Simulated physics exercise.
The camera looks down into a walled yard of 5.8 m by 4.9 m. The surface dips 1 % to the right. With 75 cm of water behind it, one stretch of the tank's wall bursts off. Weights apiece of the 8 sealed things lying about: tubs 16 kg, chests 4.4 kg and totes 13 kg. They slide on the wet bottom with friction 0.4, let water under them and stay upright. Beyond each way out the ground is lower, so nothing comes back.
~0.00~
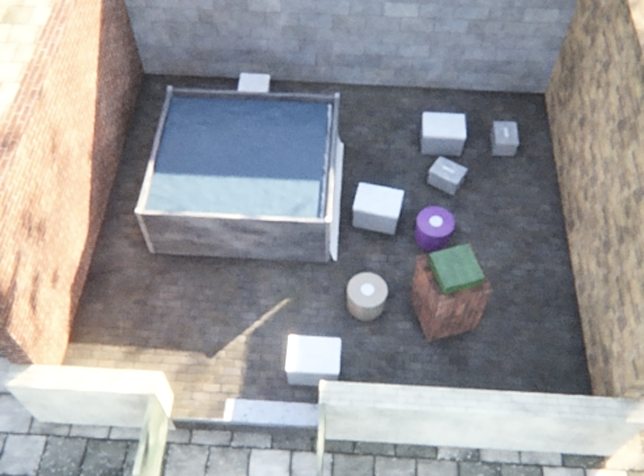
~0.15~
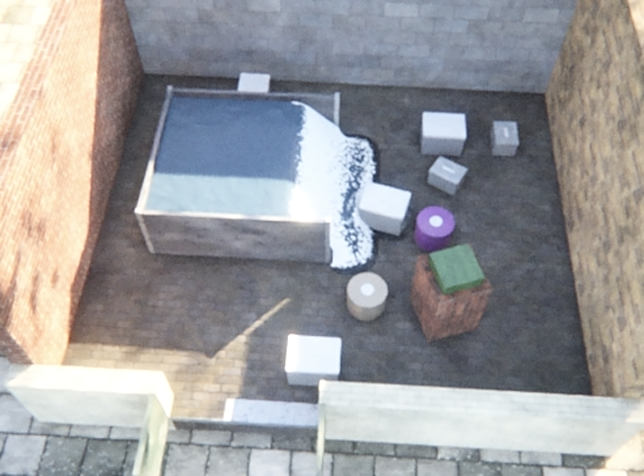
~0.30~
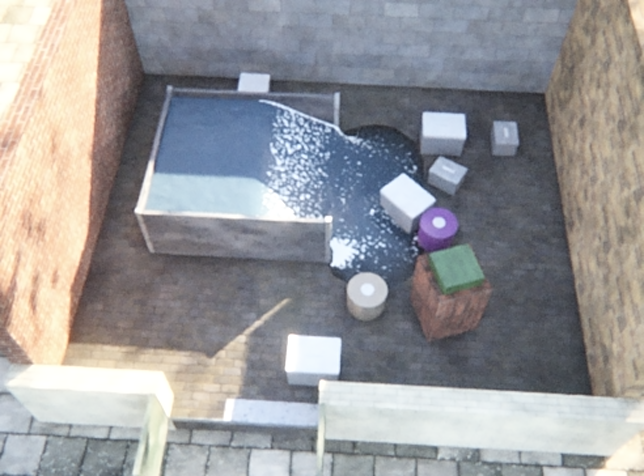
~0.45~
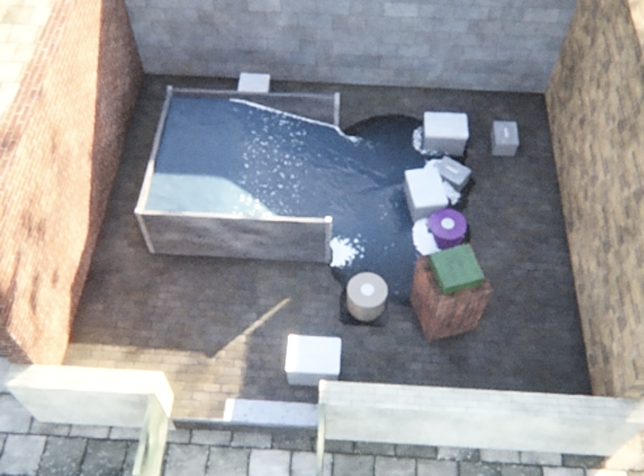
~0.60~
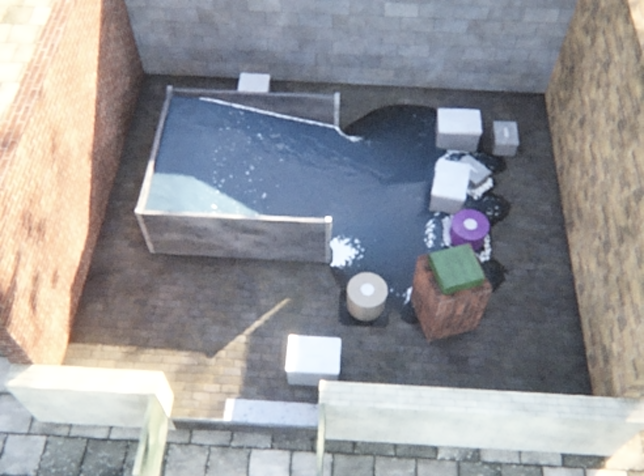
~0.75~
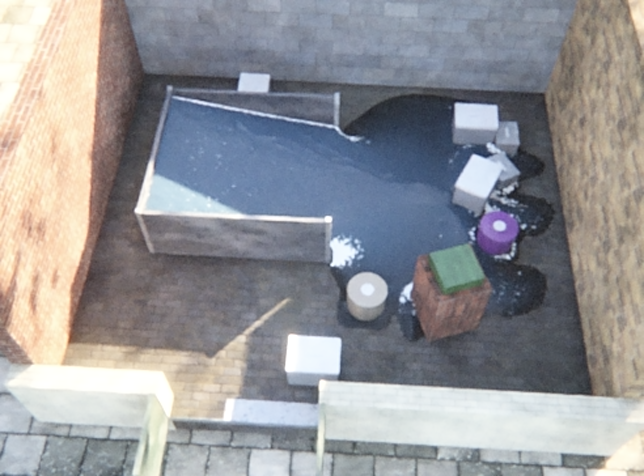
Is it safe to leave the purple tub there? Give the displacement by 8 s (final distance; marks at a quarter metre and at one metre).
Purple tub gets carried off.
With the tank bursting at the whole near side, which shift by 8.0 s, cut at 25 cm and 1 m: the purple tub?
Then the purple tub stays put.
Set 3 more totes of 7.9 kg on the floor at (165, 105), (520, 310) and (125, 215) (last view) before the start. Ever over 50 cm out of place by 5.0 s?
In that order: Under, more, less.
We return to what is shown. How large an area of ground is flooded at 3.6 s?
Some 22 m2.
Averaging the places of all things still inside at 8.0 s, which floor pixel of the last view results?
Near (223, 213).
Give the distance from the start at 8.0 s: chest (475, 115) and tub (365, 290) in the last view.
In turn: 400 cm, 80 cm.
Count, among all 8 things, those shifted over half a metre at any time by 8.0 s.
8 of them.
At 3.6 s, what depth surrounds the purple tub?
About 11 cm.
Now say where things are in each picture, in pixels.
The first picture shows the purple tub at (436, 222) rests on the ground; 4.0 m2 under water; 0 of 8 have shifted.
The second picture shows the purple tub at (436, 222) rests on the ground; 5.2 m2 under water; 1 of 8 have shifted.
The third picture shows the purple tub at (439, 223), on the bottom, 4 cm from its start; water covers 6.6 m2; 1 of 8 have shifted.
The fourth picture shows the purple tub at (447, 224), on the bottom, 14 cm from its start; 8.0 m2 under water; 2 of 8 have shifted.
The fifth picture shows the purple tub at (470, 224), on the bottom, 41 cm from its start; water covers 9.4 m2; 4 of 8 have shifted.
The sixth picture shows the purple tub at (499, 226), on the bottom, 76 cm from its start; water covers 11.2 m2; 4 of 8 have shifted.
After 1.6 s the purple tub is near (565, 244), 1.5 m from its start, afloat; 0 of 8 are out; 5 afloat.
After 3.6 s the purple tub is near (328, 360), 2.2 m from its start, afloat; 0 of 8 are out; 6 afloat.
After 5.6 s the purple tub is near (104, 335), 4.0 m from its start, afloat; 0 of 8 are out; 6 afloat.
After 8.0 s the purple tub is near (127, 297), 3.7 m from its start, afloat; 0 of 8 are out; 8 afloat.
